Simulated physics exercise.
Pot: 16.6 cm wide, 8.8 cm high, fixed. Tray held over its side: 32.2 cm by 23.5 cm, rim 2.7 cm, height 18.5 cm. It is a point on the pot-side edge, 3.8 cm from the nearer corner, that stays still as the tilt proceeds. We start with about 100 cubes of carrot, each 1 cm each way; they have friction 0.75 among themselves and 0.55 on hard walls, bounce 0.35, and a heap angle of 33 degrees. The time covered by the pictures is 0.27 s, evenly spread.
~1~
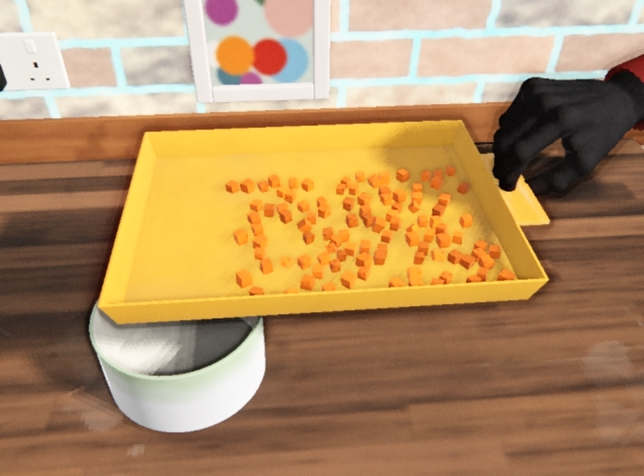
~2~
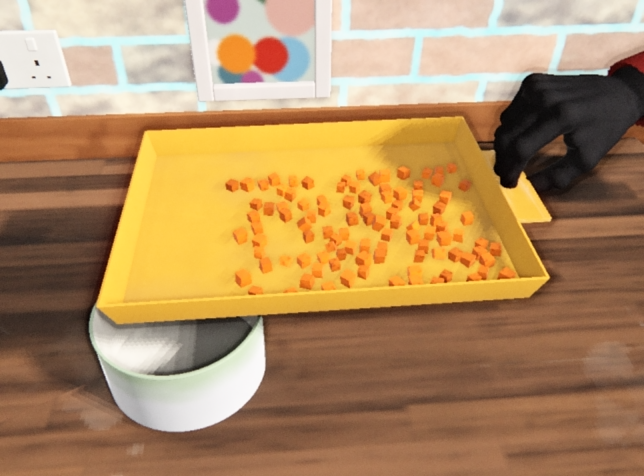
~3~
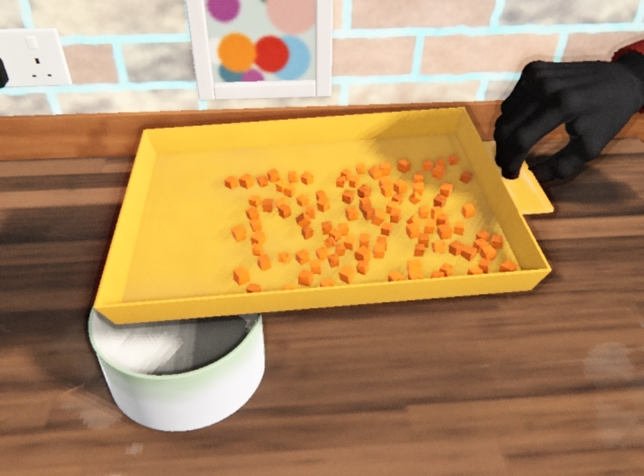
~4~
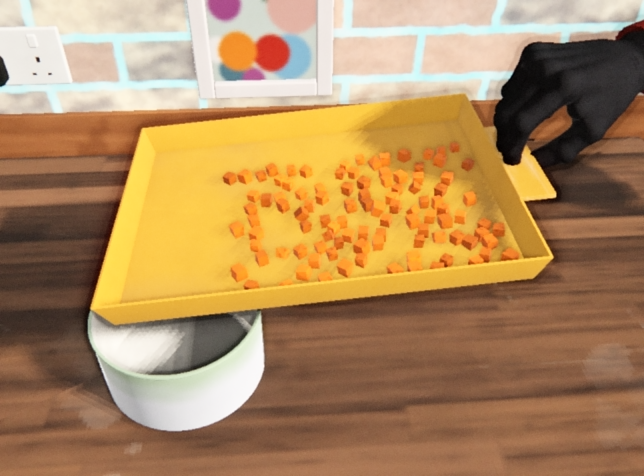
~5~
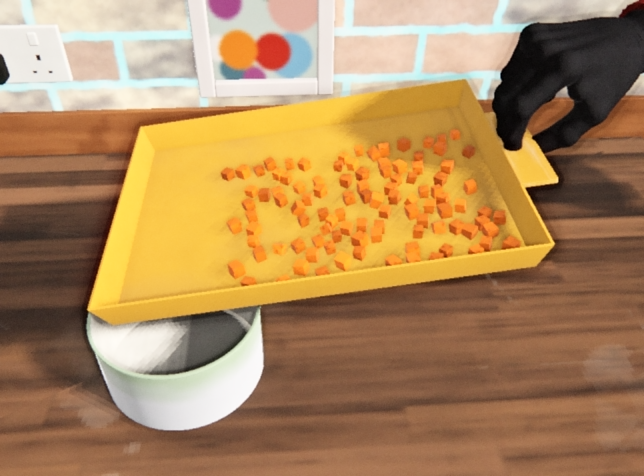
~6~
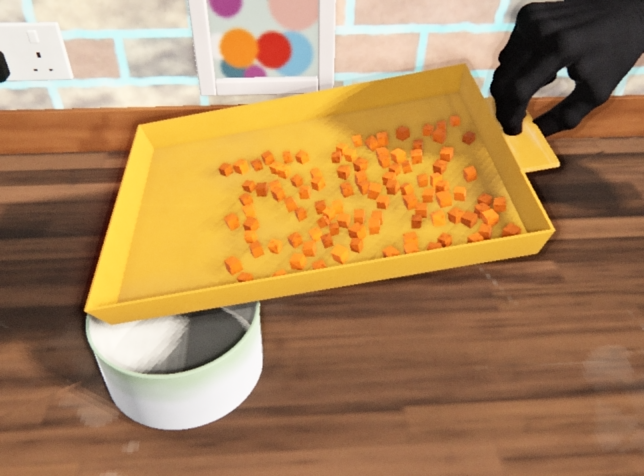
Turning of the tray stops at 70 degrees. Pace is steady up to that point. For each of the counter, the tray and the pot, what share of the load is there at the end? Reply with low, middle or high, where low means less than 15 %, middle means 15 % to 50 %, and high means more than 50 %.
My answer: Counter - middle; tray - high; pot - low.
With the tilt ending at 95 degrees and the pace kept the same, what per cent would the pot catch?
Around 5 in a hundred.
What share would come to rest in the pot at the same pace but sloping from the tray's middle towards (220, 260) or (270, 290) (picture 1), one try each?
Approximately 0 percent, then 0 percent.
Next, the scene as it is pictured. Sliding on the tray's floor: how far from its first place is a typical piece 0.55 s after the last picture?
Displacement on the tray: Roughly 4 cm.
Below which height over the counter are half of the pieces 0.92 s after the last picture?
About 20 centimetres.
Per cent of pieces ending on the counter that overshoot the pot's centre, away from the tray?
I reckon around 100 per cent.
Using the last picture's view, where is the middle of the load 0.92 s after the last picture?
Close to pixel (106, 254).
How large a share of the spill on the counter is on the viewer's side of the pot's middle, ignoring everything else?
About 90 per cent.
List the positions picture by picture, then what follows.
In the first picture, tray tilt 0 degrees, front corners at (111, 298) and (535, 274); middle of the pieces at (368, 220); pot at (178, 310).
In the second picture, tray tilt 1 degrees, front corners at (109, 298) and (536, 272); middle of the pieces at (369, 218).
In the third picture, tray tilt 2 degrees, front corners at (107, 299) and (537, 264); middle of the pieces at (368, 213).
In the fourth picture, tray tilt 5 degrees, front corners at (103, 300) and (539, 252), lowest corner left front; middle of the pieces at (367, 204).
In the fifth picture, tray tilt 8 degrees, front corners at (100, 301) and (540, 239), lowest corner left front; middle of the pieces at (366, 196).
In the sixth picture, tray tilt 11 degrees, front corners at (97, 301) and (540, 225), lowest corner left front; middle of the pieces at (364, 187); pot at (174, 307).
Then, 0.55 s after the last picture, tilt 38 degrees; the tray holds 100 %, the pot 0 %.
Then, 0.92 s after the last picture, tilt 57 degrees; the tray holds 80 %, the pot 0 %.
Then, 1.38 s after the last picture, tilt 70 degrees; the tray holds 65 %, the pot 0 %.
In the end, counter 35 %, tray 65 %, pot 0 %.
